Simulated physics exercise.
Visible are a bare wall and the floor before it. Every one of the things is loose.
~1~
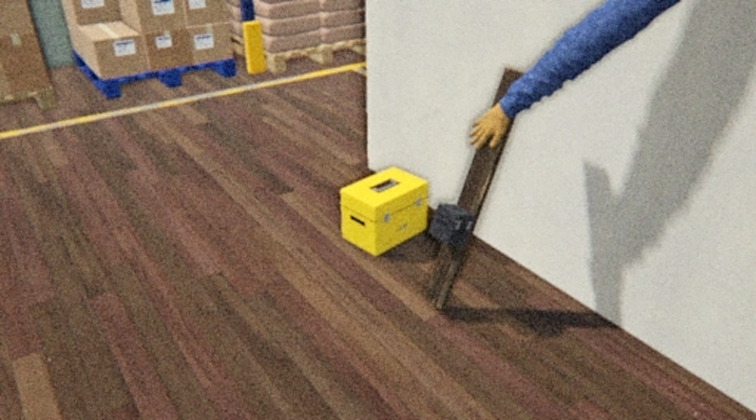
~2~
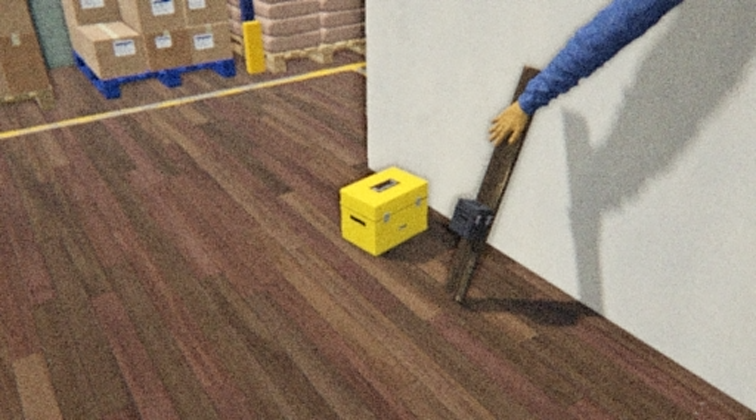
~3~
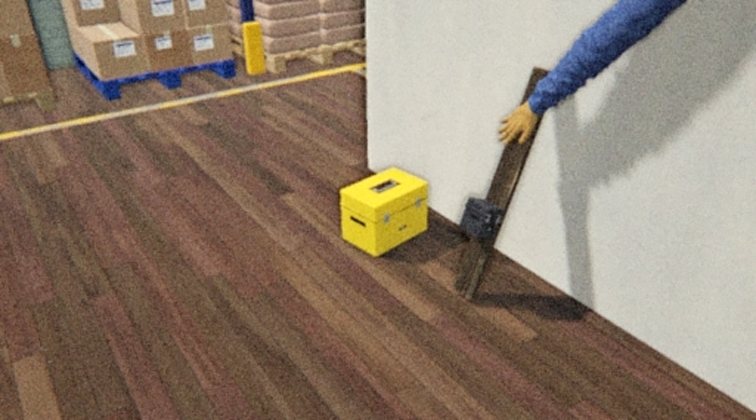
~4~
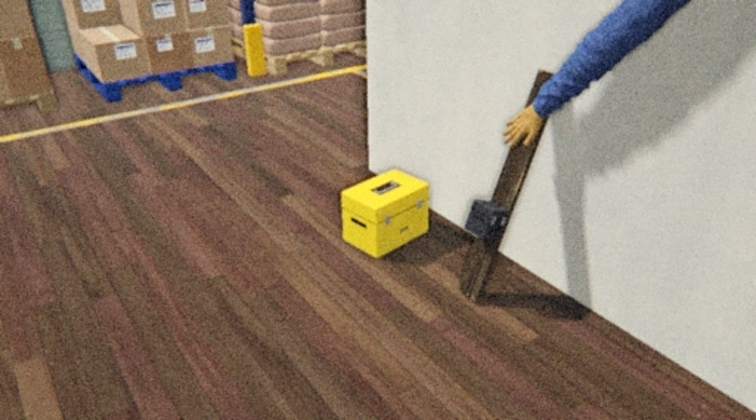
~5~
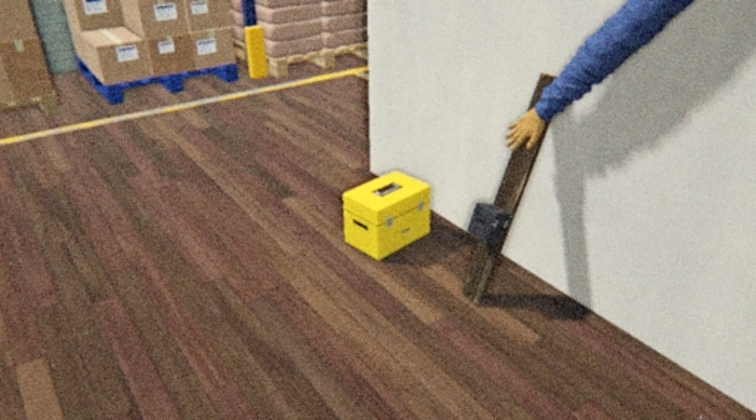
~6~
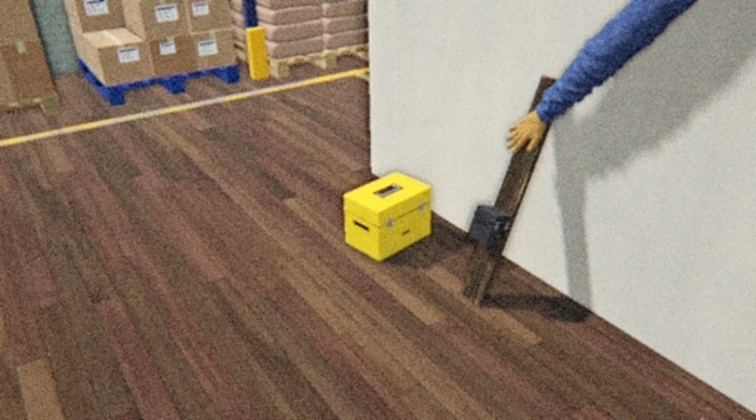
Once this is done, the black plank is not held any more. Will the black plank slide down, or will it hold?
It will hold.
Then, 0.40 s on from there, no change.
Then, 0.90 s on from there, black plank resting near (511, 195).
In the end, both unmoved. At the end, from the last picture's camera, black plank near (511, 195). The plank holds.
